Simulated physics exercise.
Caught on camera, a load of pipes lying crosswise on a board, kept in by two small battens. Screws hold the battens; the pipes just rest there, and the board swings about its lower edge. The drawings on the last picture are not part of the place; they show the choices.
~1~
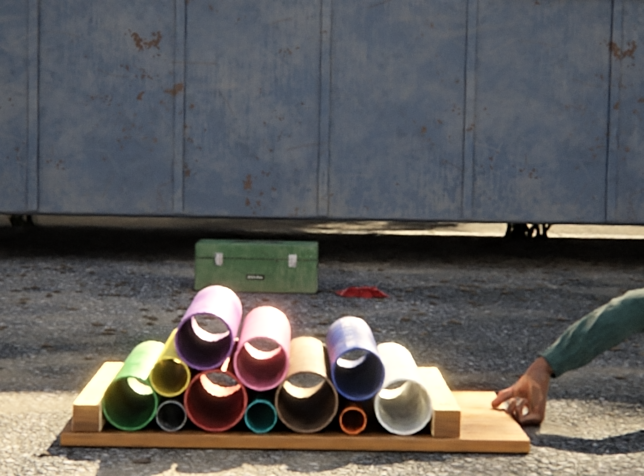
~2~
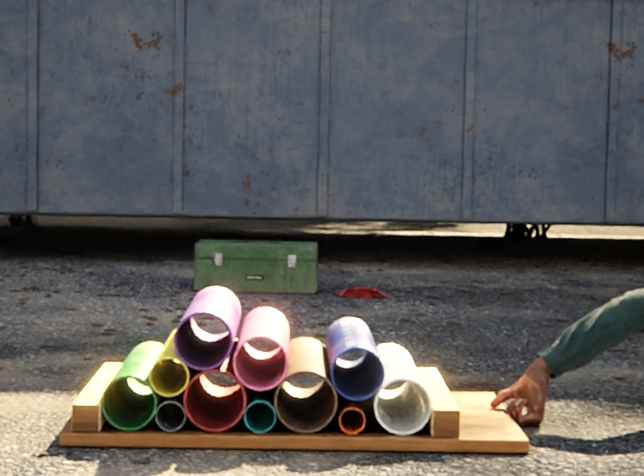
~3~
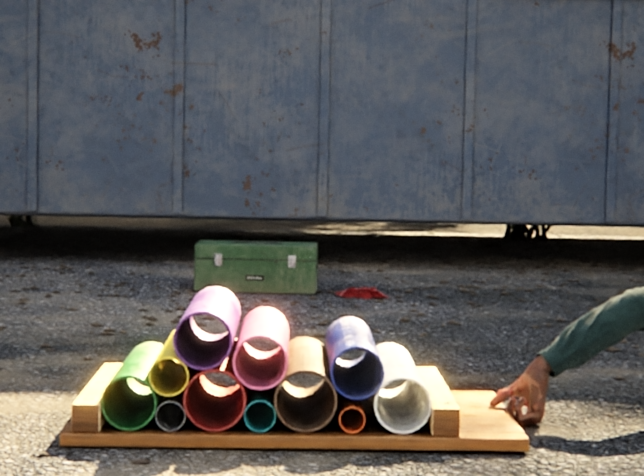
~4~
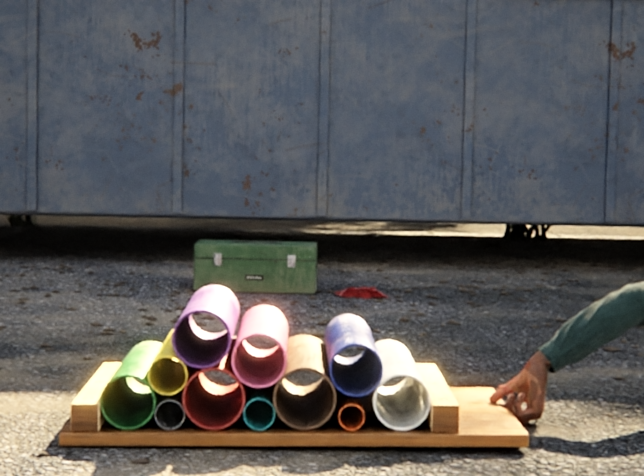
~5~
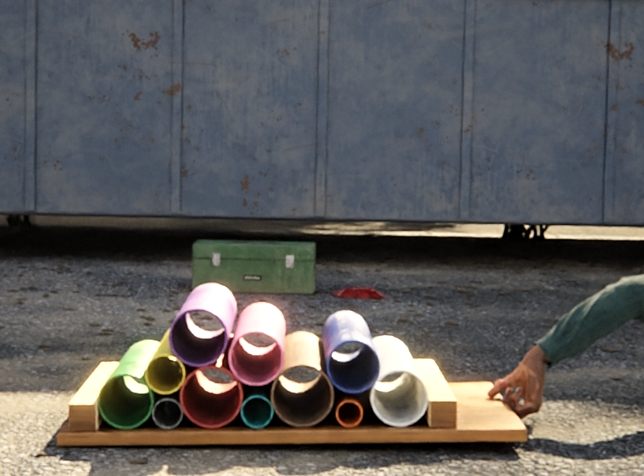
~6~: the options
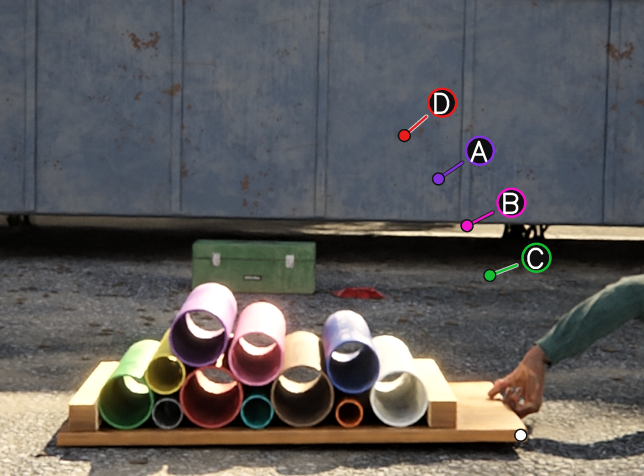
The clip opens on colourful pipes stacked between two wooden battens on a board, with a hand at its right end and a green toolbox behind. At first almost nothing moves; then the hand rises slightly and the board tilts a little with it, the pipes keeping their arrangement.
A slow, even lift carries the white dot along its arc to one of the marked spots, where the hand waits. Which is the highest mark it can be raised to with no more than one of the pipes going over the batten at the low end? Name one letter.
At most to D.
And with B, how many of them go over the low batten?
The count is none.
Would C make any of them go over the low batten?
No, at C.
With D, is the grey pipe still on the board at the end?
Yes, with D.
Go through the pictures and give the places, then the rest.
The first picture shows turquoise pipe (261, 416); brown pipe (306, 402); orange pipe (353, 421).
The second picture shows orange pipe (352, 421); white pipe (403, 406).
The third picture shows board (295, 404); orange pipe (352, 420); white pipe (403, 405); green pipe (129, 403).
The fourth picture shows board (294, 401); green pipe (128, 402); red pipe (214, 398); grey pipe (170, 414).
The fifth picture shows board (293, 399); green pipe (126, 402); grey pipe (168, 414).
On the copy, A at (438, 179); B at (467, 226); C at (490, 275); D at (404, 135); the white dot at (521, 435).
On D. First, board at 21°.
Then, board at 41°.
Finally, board at 42°, none over the low batten.
By contrast, A none over the low batten; B none over the low batten; C none over the low batten.
